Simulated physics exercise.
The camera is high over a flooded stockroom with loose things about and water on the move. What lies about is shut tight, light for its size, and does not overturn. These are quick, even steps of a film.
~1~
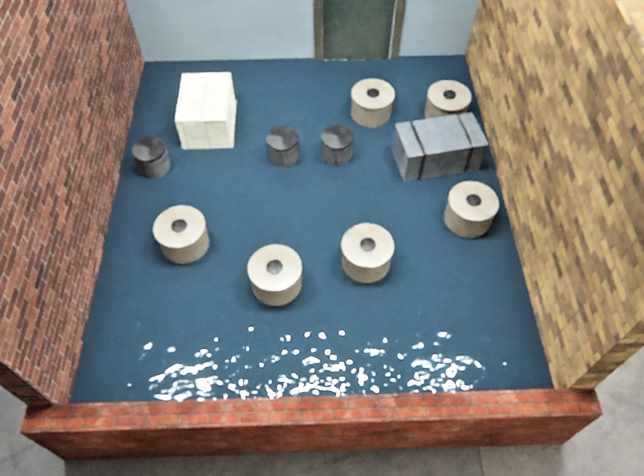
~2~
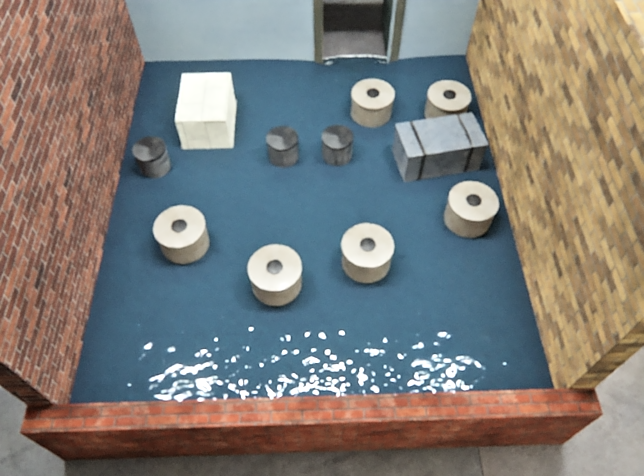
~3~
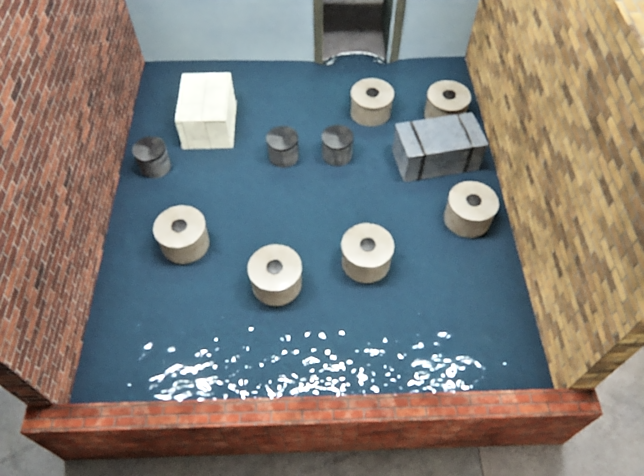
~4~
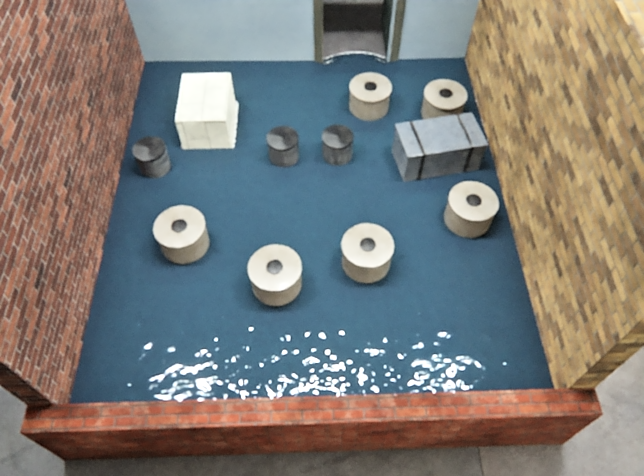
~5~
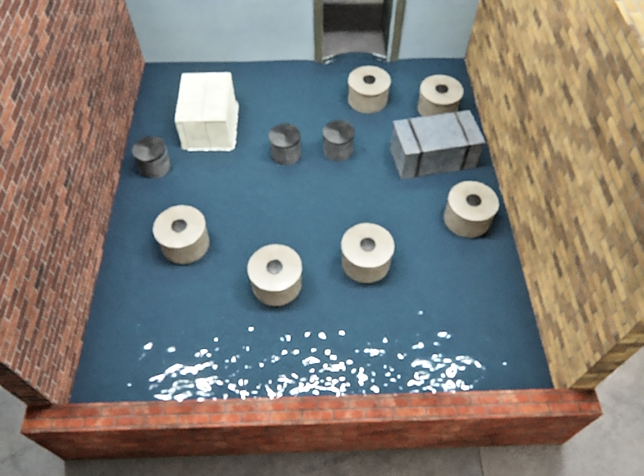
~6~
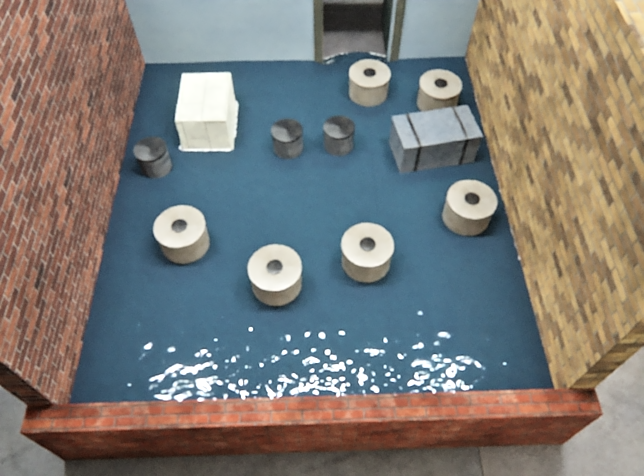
The door in the back wall opens first, and then the pale tubs nearest it drift slightly toward the back, followed by small shifts of the dark tubs and the grey strapped block. A fixed high view looks down on a flooded room between red and tan brick walls. A cream block sits back left, while pale round tubs nearer the low front wall barely move.
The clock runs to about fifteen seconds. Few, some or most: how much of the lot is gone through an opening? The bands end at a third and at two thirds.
Share: From one to two thirds.
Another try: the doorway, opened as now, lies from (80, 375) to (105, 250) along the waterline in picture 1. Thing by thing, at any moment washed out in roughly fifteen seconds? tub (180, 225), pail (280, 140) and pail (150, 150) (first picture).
In that order: Out, through, through.
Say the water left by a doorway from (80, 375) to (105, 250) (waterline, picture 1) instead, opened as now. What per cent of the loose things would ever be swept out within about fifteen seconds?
Some 60 per cent.
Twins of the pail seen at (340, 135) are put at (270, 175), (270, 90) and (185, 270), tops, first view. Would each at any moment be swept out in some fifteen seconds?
One after the other: Washed out, gone, still in.
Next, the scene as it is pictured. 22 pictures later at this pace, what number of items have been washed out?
The number is 5.
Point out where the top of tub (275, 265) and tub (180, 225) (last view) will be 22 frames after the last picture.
Near (304, 213) and (218, 184).
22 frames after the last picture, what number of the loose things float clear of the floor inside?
I count 5.
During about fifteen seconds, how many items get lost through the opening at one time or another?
It comes to 5.
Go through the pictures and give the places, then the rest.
The first frame shows a tub at (373, 93), afloat; a tub at (450, 95) floats; 0 of 10 have shifted.
The second frame shows a tub at (373, 93), afloat; a tub at (450, 95), afloat; 0 of 10 have shifted.
The third frame shows a tub at (373, 93), afloat; a tub at (449, 95), afloat; 0 of 10 have shifted.
The fourth frame shows a tub at (371, 87), afloat, close to its start; a tub at (446, 94) floats, close to its start; 2 of 10 have shifted.
The fifth frame shows a tub at (369, 80), afloat, close to its start; a tub at (442, 89), afloat, close to its start; 5 of 10 have shifted.
The sixth frame shows a tub at (370, 73) floats, a stride from its start; a tub at (441, 84) floats, close to its start; 5 of 10 have shifted.
A moment on, 0 of 10 are out; 10 afloat.
Next, 2 of 10 are out; 8 afloat.
Later, 5 of 10 are out; 5 afloat.
In the end, 5 of 10 are out; 5 afloat.
